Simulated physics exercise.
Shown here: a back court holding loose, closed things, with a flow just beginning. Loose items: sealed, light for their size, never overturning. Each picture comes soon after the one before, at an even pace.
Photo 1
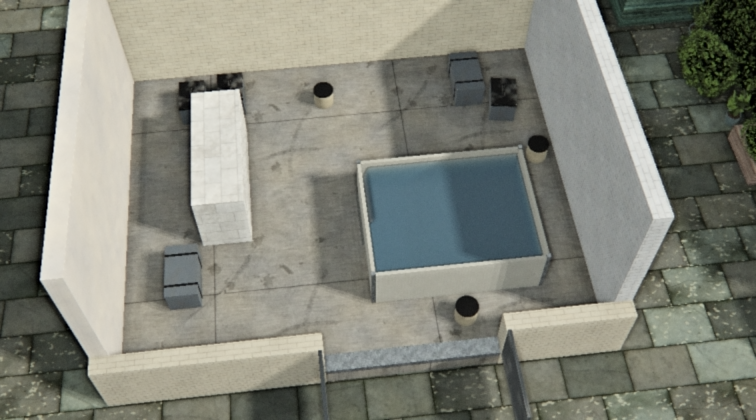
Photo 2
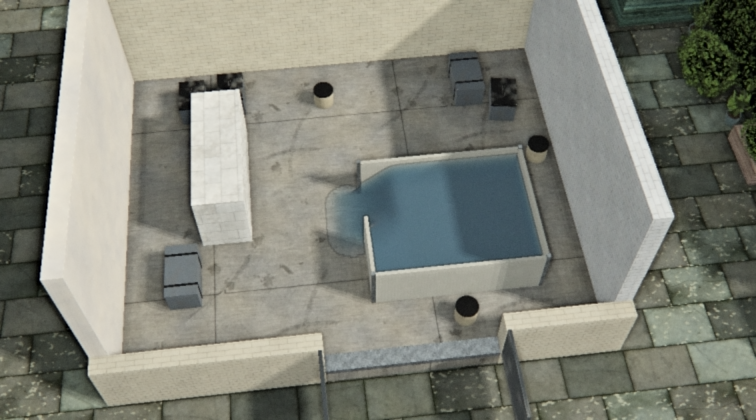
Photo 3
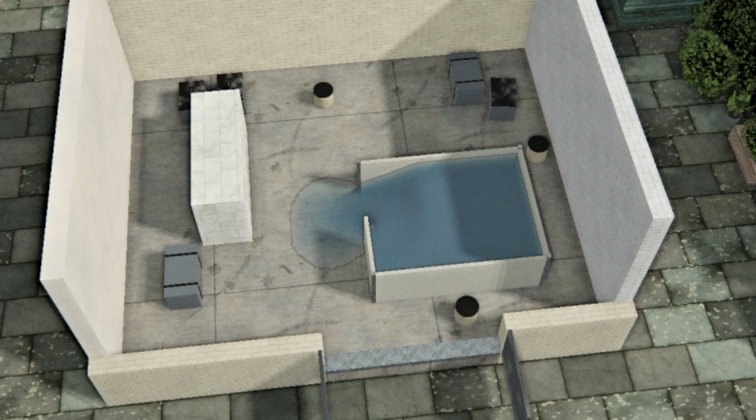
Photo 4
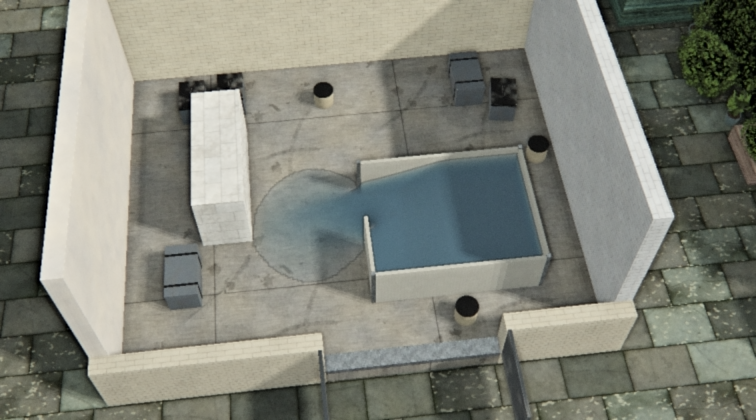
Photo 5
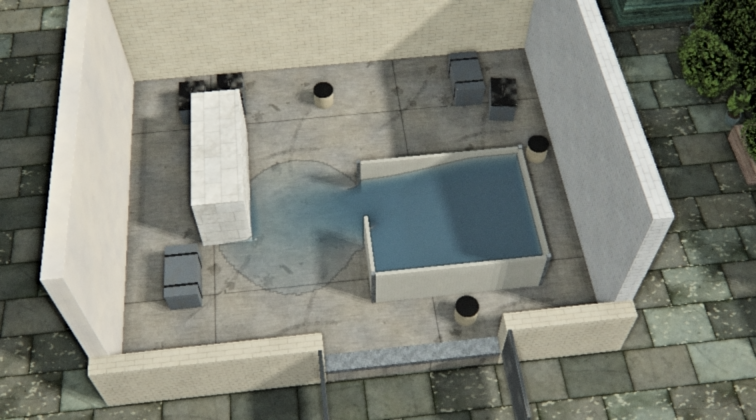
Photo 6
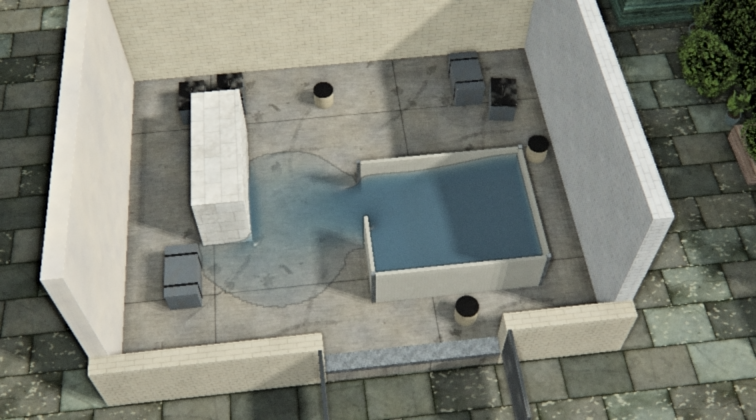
Blue water pouring through a gap in a walled tank, spreading left across a courtyard floor and reaching a white block.
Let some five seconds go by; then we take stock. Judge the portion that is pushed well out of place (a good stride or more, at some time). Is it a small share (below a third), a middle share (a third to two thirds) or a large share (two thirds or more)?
A middle share, a third to two thirds.
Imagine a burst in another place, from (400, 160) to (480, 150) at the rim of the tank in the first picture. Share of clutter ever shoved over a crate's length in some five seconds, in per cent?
Estimate: Close to 80 per cent.
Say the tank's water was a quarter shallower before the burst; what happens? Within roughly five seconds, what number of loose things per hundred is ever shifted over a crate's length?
Near 40 per cent of the loose things.
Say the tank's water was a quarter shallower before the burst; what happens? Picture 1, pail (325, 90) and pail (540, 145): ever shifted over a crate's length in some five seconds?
Lab note, in sequence: Reached that mark / stayed below that mark.
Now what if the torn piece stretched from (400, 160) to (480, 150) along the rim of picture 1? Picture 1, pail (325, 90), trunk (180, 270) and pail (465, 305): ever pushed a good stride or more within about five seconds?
First covers that distance, second stays short of it, third stays short of it.
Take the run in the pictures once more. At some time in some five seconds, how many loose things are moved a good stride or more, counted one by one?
The count is 4.
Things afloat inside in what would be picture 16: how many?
I count 0.
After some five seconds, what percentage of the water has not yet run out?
I'd say close to 100 percent.
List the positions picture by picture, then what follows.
In the first frame, a pail at (467, 306), on the bottom; a chest at (504, 91) rests on the ground; 0 of 8 have shifted.
In the second frame, a pail at (467, 306) rests on the ground; a chest at (504, 91), on the bottom; 0 of 8 have shifted.
In the third frame, a pail at (467, 306), on the bottom; a chest at (504, 91), on the bottom; 0 of 8 have shifted.
In the fourth frame, a pail at (467, 306) rests on the ground; a chest at (504, 91), on the bottom; 0 of 8 have shifted.
In the fifth frame, a pail at (467, 306) rests on the ground; a chest at (504, 91), on the bottom; 0 of 8 have shifted.
In the sixth frame, a pail at (467, 306), on the bottom; a chest at (504, 91) rests on the ground; 0 of 8 have shifted.
A moment on, 0 of 8 are well off their spots; 0 afloat.
Next, 1 of 8 are well off their spots; 0 afloat.
Later, 3 of 8 are well off their spots; 1 afloat.
In the end, 4 of 8 are well off their spots, and 4 have been at some point; 4 afloat.
